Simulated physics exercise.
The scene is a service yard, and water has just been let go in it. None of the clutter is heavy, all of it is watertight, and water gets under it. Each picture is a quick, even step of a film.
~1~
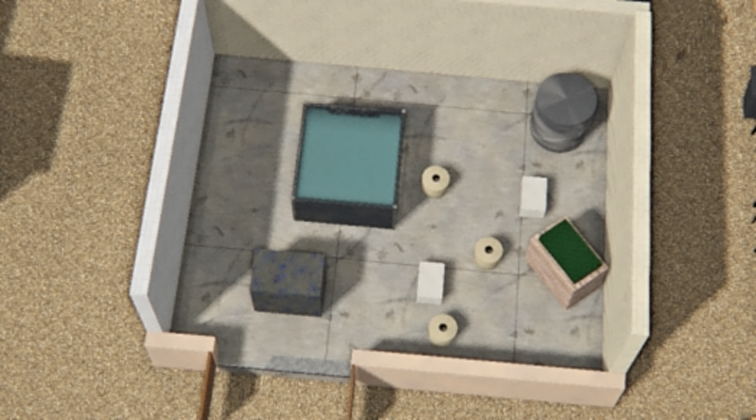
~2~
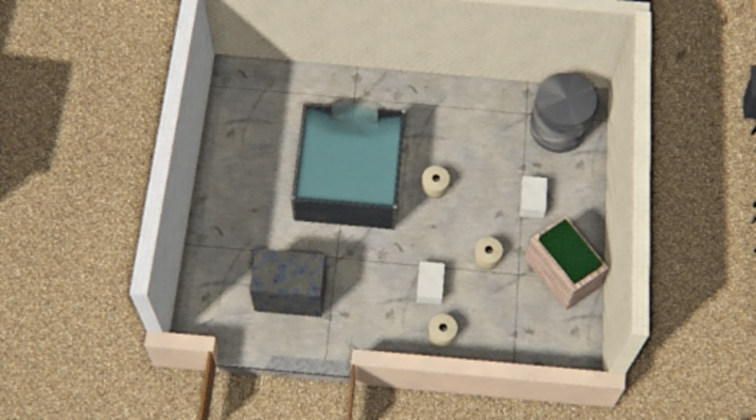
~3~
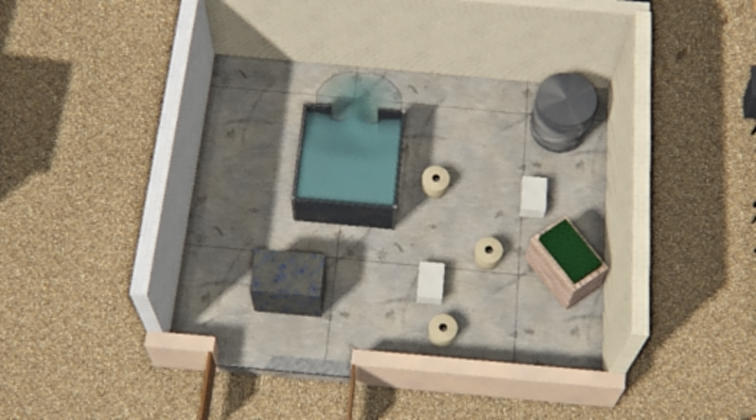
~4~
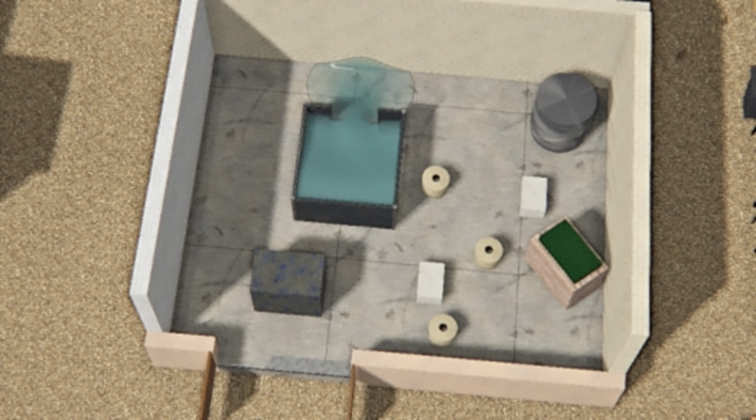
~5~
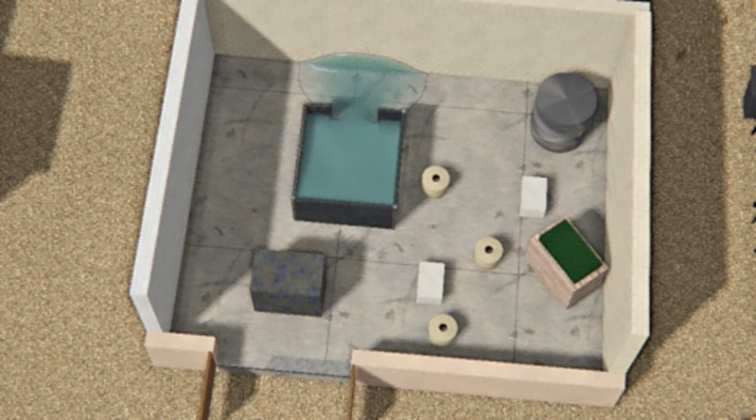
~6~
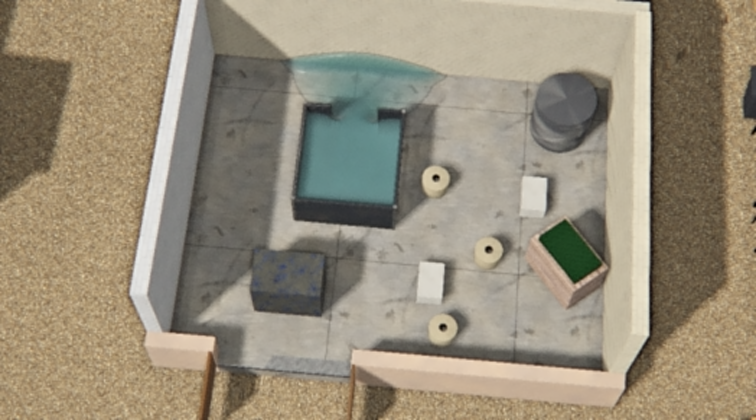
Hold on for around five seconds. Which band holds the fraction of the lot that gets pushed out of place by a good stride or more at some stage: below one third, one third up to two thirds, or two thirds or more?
Band-wise it's the bottom band, under a third.
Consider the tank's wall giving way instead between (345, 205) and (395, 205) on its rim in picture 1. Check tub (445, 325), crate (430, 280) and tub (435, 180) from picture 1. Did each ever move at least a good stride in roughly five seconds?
In the order asked: Goes the distance, then goes the distance, then never gets that far.
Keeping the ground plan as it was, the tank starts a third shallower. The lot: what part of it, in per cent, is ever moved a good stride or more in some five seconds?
About 20 %.
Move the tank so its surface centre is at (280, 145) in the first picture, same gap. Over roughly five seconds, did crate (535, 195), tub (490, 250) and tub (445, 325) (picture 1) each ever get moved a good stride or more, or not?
Object by object: Over the mark, below the mark, below the mark.
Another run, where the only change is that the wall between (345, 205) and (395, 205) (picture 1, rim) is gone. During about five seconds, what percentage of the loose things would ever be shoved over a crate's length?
Estimate: Roughly 40 per cent.
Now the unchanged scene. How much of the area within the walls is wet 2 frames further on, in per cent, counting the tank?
Close to 20 per cent, tank included.
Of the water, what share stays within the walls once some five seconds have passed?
Close to 98 per cent.
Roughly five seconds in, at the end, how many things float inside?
Count: 1.
A moment on, 0 of 5 are well off their spots; 0 afloat.
Next, 0 of 5 are well off their spots; 0 afloat.
Later, 1 of 5 are well off their spots; 1 afloat.
In the end, 1 of 5 are well off their spots, and 1 have been at some point; 1 afloat.
